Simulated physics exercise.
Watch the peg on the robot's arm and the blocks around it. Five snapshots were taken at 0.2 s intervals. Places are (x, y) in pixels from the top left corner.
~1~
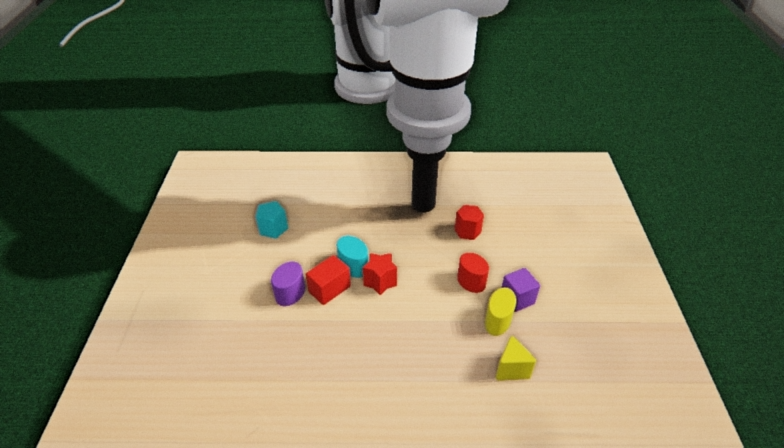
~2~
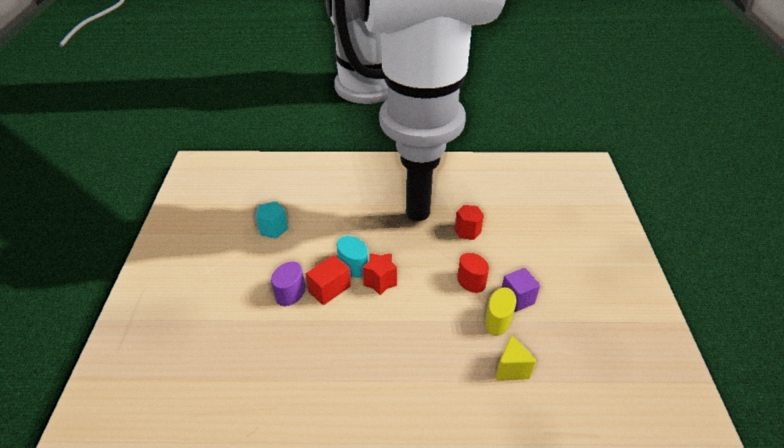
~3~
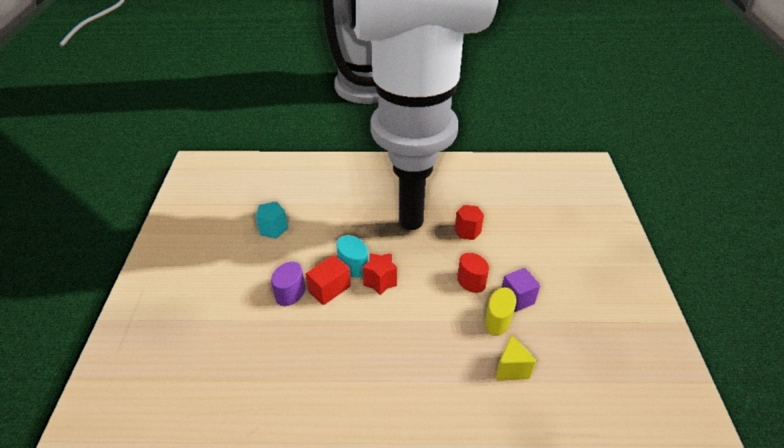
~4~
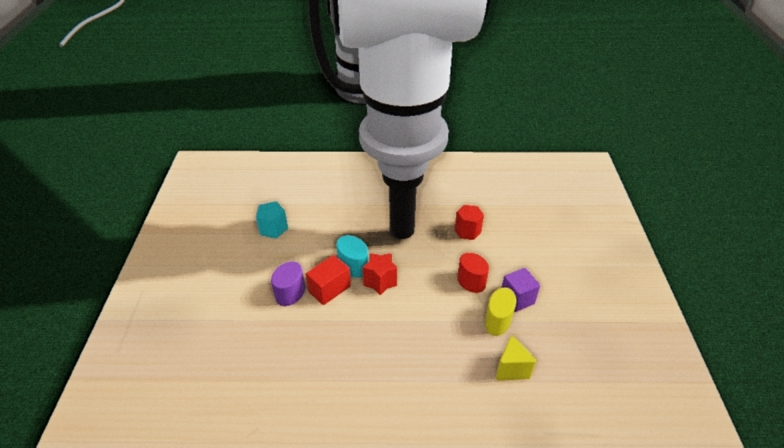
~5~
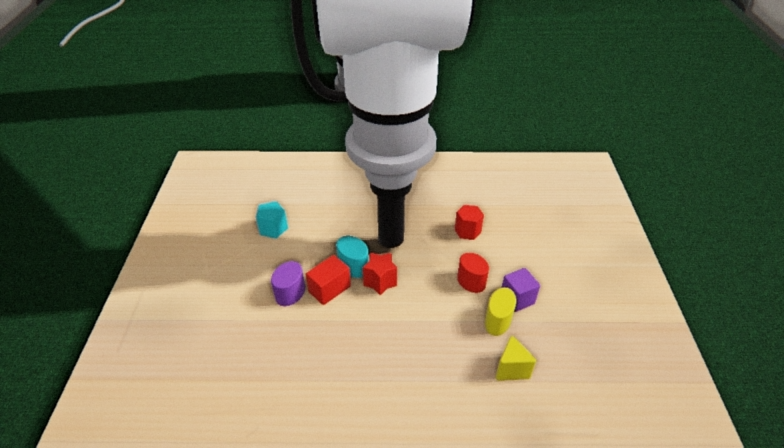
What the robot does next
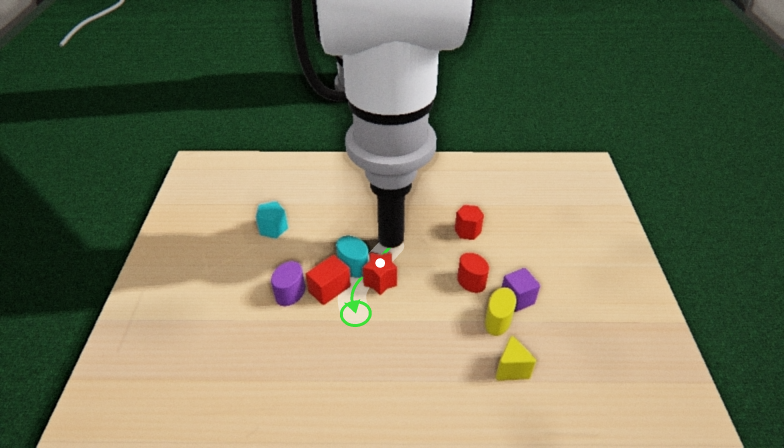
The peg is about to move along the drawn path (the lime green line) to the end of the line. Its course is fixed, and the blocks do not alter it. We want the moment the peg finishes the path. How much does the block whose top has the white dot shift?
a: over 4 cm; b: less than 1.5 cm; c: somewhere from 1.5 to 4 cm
c
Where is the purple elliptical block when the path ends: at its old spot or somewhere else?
At the end, its place is the same.
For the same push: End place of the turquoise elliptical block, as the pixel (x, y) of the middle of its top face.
It is at (333, 253).
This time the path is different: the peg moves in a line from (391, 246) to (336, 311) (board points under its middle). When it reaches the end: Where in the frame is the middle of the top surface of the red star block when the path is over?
Its top centre is at about (378, 279).
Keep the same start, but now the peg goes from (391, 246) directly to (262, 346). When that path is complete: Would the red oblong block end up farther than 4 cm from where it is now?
Answer: Yes.
Drawn move, from (391, 246) through (373, 265) and (355, 287) to (356, 314); the dot is on the red star block.
The first path, step by step. One third of the way, peg at (373, 259); red oblong block at (324, 272); turquoise elliptical block at (344, 250), turned 20° clockwise; red star block at (380, 266), turned 15° anticlockwise.
Two thirds of the way, peg at (354, 281); red oblong block at (313, 278), turned 25° anticlockwise; turquoise elliptical block at (333, 253), turned 55° clockwise; red star block at (378, 277), turned 65° anticlockwise.
At the end, peg at (355, 307); purple elliptical block still; red oblong block at (313, 278), turned 25° anticlockwise; turquoise elliptical block at (333, 253), turned 55° clockwise; red star block at (380, 284), turned 115° anticlockwise.
